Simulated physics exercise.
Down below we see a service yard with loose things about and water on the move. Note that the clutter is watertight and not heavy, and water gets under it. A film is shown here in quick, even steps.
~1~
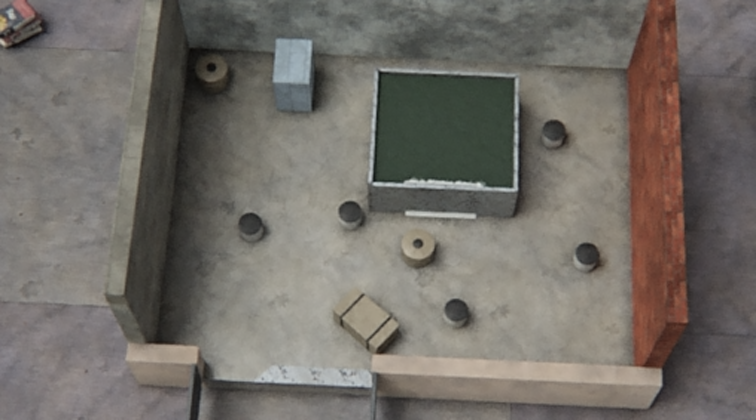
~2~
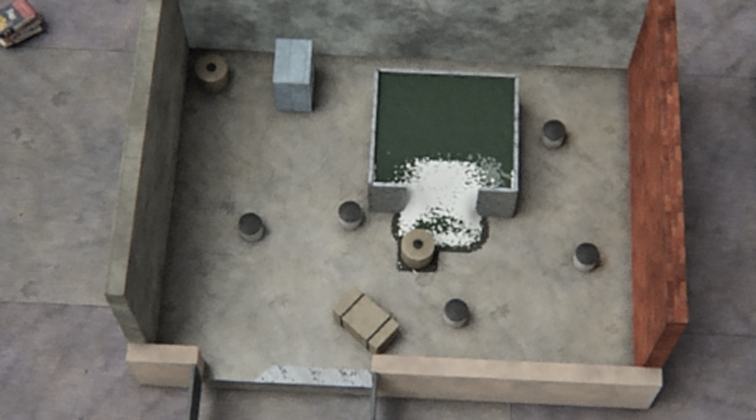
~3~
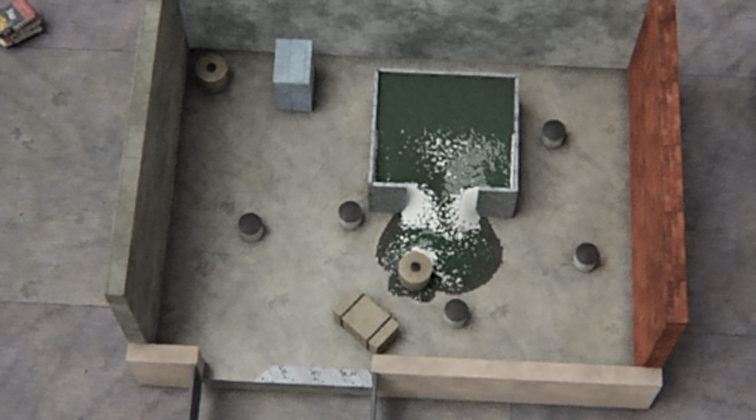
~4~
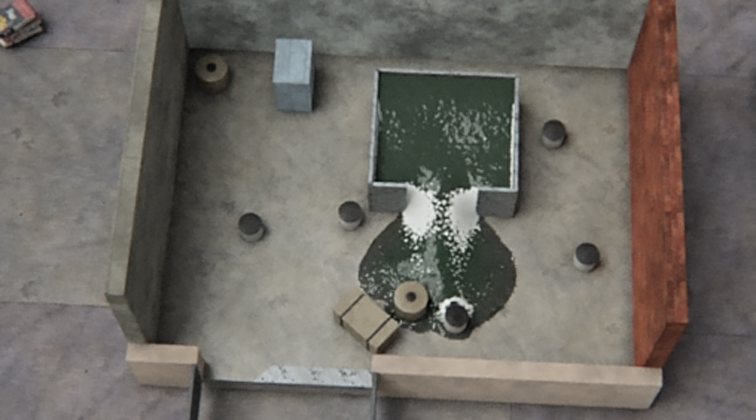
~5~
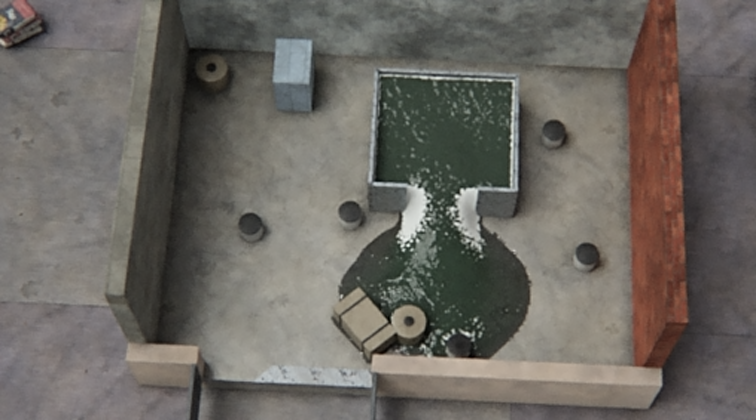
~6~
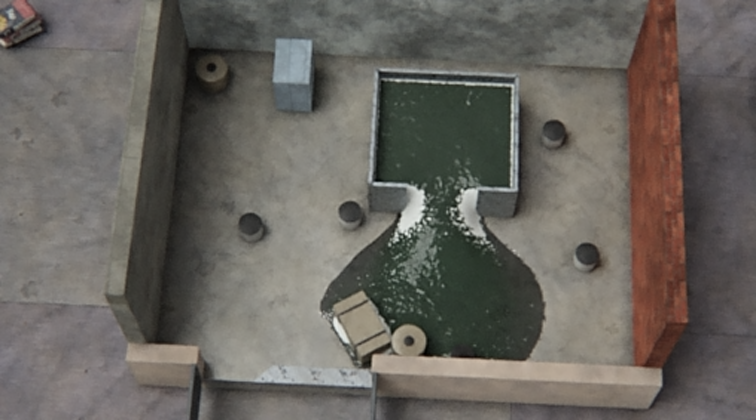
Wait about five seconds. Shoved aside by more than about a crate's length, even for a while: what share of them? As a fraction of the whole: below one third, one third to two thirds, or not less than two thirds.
It is a middling share of a third to two thirds.
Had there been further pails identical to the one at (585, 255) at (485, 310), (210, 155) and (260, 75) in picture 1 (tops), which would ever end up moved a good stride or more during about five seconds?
As listed: Swept aside, less than that, short of that.
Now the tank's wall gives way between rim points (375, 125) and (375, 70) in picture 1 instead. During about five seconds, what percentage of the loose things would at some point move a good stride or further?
It comes to roughly 20 %.
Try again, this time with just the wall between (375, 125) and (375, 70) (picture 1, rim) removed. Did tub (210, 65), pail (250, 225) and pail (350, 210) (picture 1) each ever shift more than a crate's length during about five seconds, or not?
Results in order: Moved that far / moved that far / stayed within it.
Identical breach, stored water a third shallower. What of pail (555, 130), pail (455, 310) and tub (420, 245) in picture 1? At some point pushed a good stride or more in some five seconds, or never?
Taking them as listed - a shorter distance for the first, the full distance for the second, the full distance for the third.
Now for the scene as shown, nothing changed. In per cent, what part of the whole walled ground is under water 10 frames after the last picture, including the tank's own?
45 in a hundred, roughly.
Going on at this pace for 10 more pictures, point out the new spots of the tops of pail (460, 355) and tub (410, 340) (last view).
Estimated positions: (594, 352) and (343, 351), approximately.
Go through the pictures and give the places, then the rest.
The first picture shows a tub at (418, 244), on the bottom; a pail at (456, 310), on the bottom; 0 of 8 have shifted.
The second picture shows a tub at (418, 244), on the bottom; a pail at (456, 310), on the bottom; 0 of 8 have shifted.
The third picture shows a tub at (415, 267), on the bottom, a stride from its start; a pail at (456, 310), on the bottom; 1 of 8 have shifted.
The fourth picture shows a tub at (411, 297) rests on the ground, a stride from its start; a pail at (456, 315) rests on the ground, close to its start; 2 of 8 have shifted.
The fifth picture shows a tub at (409, 321) rests on the ground, a stride from its start; a pail at (459, 344), on the bottom, a stride from its start; 2 of 8 have shifted.
The sixth picture shows a tub at (409, 341), afloat, a stride from its start; a pail at (462, 355), afloat, a stride from its start; 3 of 8 have shifted.
A moment on, 3 of 8 are well off their spots; 2 afloat.
Next, 3 of 8 are well off their spots; 2 afloat.
Later, 4 of 8 are well off their spots; 2 afloat.
In the end, 5 of 8 are well off their spots, and 5 have been at some point; 3 afloat.
